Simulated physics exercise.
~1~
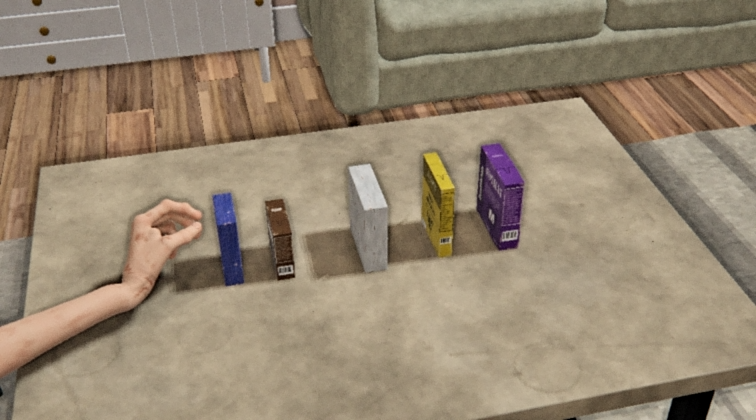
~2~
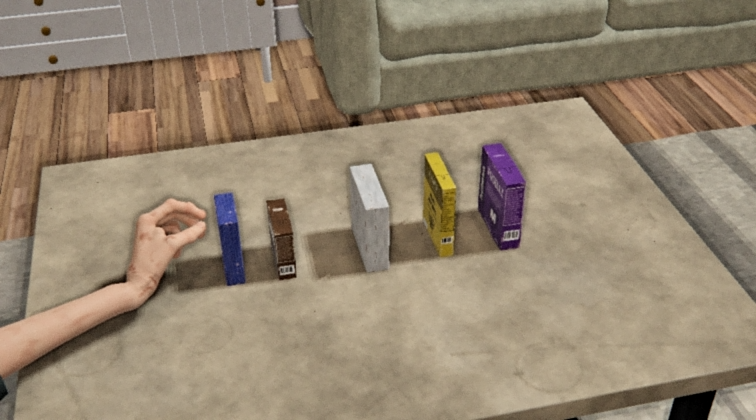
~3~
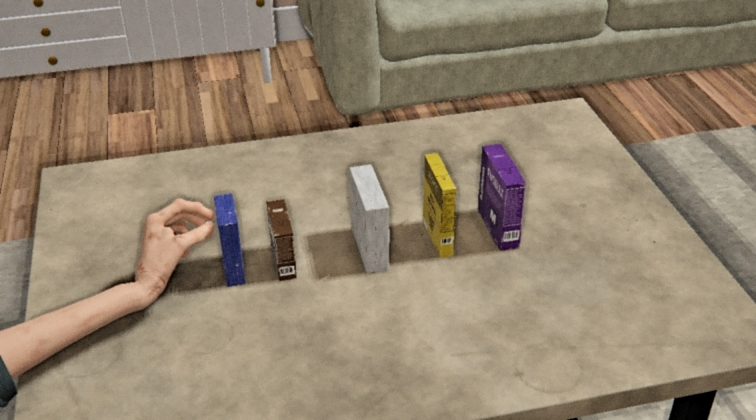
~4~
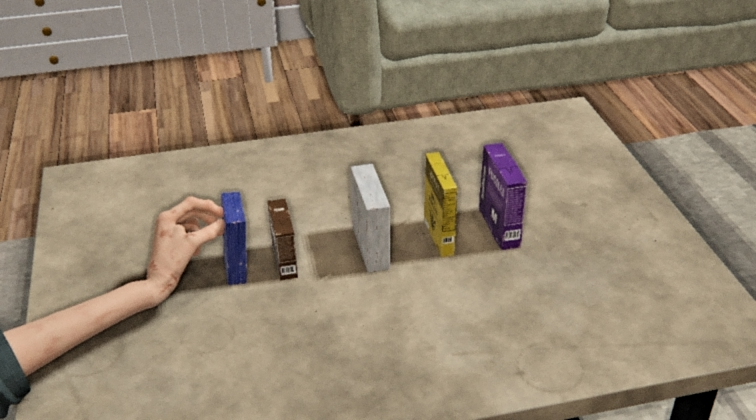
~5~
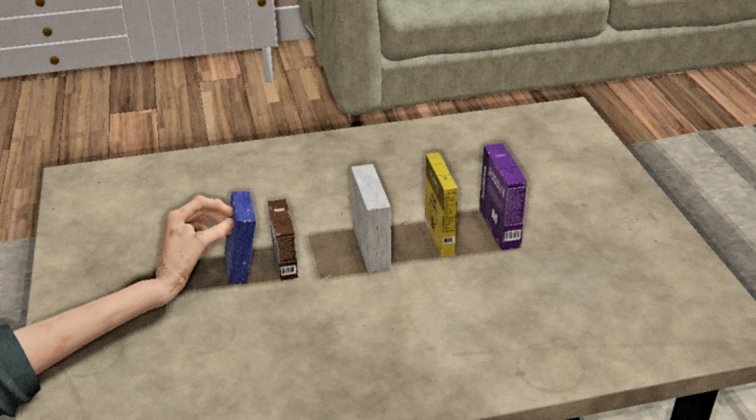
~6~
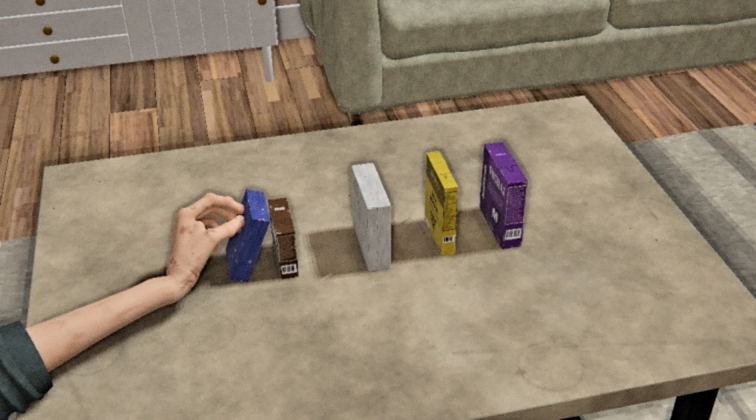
To begin with, a hand hovers beside a blue block at the left of a spaced row on a table, with brown, white, yellow and purple boxes standing to its right. The hand then moves right and pushes the blue block, which tilts rightward towards the brown packet while the others stay upright.
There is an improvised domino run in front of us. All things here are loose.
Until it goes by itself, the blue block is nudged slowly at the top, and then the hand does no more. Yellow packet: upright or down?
It will not fall.
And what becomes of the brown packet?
Result for the brown packet: Down.
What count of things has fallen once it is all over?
All told, the number is 2.
Then, 0.20 s past the last view, blue block 49° over; brown packet rocked 32° from its first pose.
Then, 0.30 s past the last view, blue block 65° over; brown packet on its side.
Then, 1.50 s past the last view, blue block 67° over; brown packet on its side.
Finally, down or leaning hard on the table, brown packet; the other 2 still in place. Final places as the last picture's camera would see them, yellow packet near (440, 204).
